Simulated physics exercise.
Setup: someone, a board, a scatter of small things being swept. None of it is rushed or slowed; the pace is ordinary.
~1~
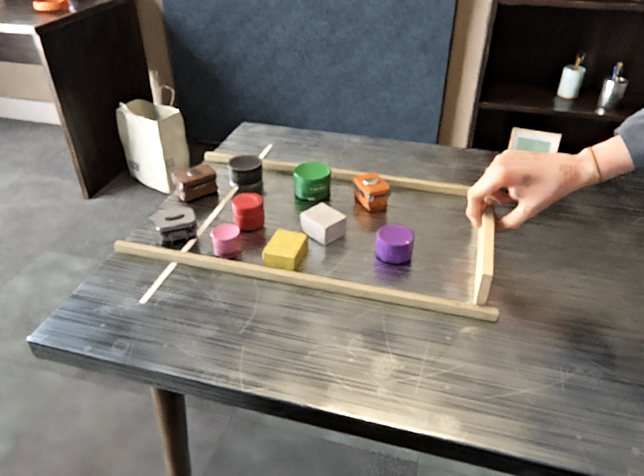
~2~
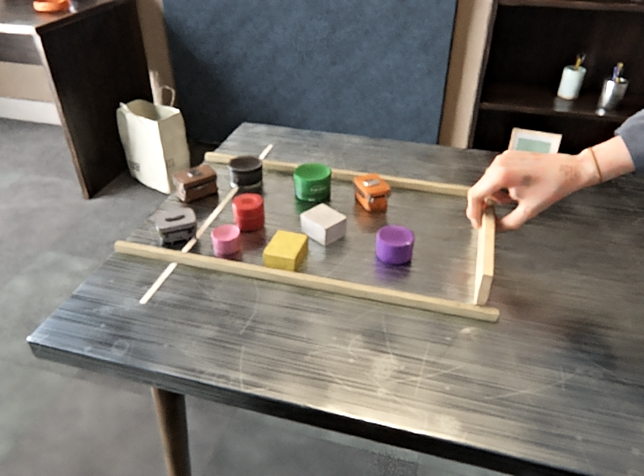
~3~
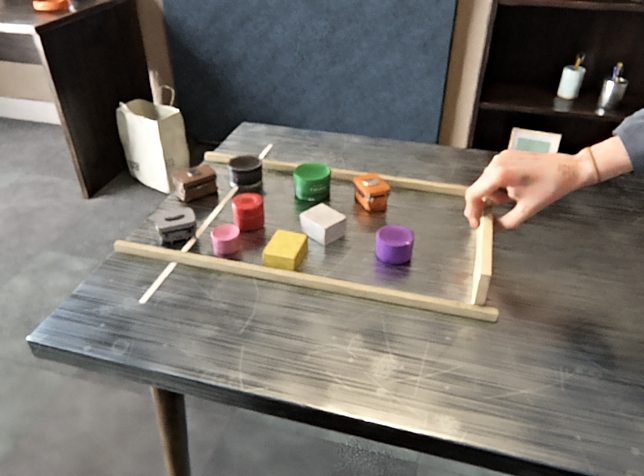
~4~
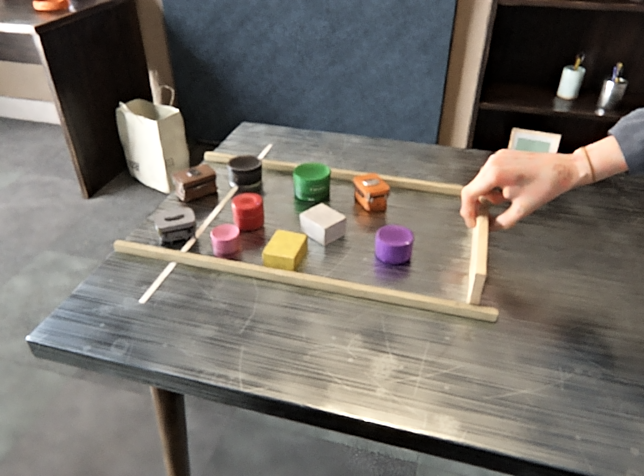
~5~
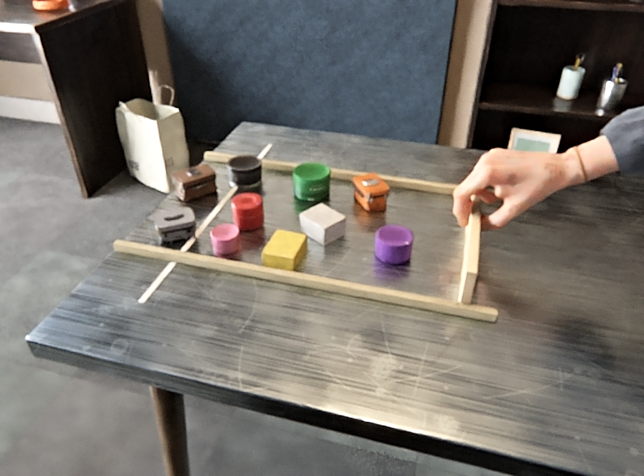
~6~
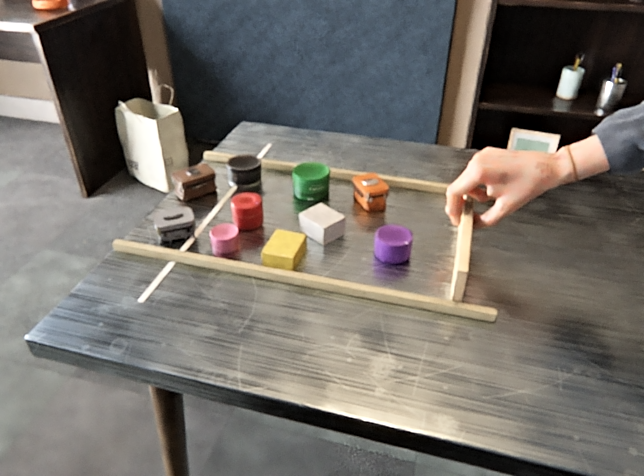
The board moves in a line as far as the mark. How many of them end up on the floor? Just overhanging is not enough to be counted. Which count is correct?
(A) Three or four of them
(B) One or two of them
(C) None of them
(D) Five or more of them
Answer: B.
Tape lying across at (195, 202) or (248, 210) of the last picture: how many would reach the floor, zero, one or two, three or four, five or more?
In order: 5 or more and zero.
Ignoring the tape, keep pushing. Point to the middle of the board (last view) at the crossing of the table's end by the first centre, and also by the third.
It sits near (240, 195), and then near (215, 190).
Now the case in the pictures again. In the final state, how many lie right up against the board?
4.
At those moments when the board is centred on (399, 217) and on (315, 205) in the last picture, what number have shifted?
First 1 and then 5.
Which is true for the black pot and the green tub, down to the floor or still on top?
The black pot ends up off and the green tub stays put.
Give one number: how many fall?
Counted up, you get 1.
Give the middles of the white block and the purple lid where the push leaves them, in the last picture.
Around (210, 192) and around (191, 210).
Soon after, none off yet; brown case at rest near (195, 182); grey case at rest near (175, 226); black pot at rest near (245, 170).
Then, none off yet; brown case at rest near (195, 182); grey case moved a little near (168, 222); black pot moved about its own width near (204, 163).
At rest, the number that fall off is one or two; fallen, black pot.
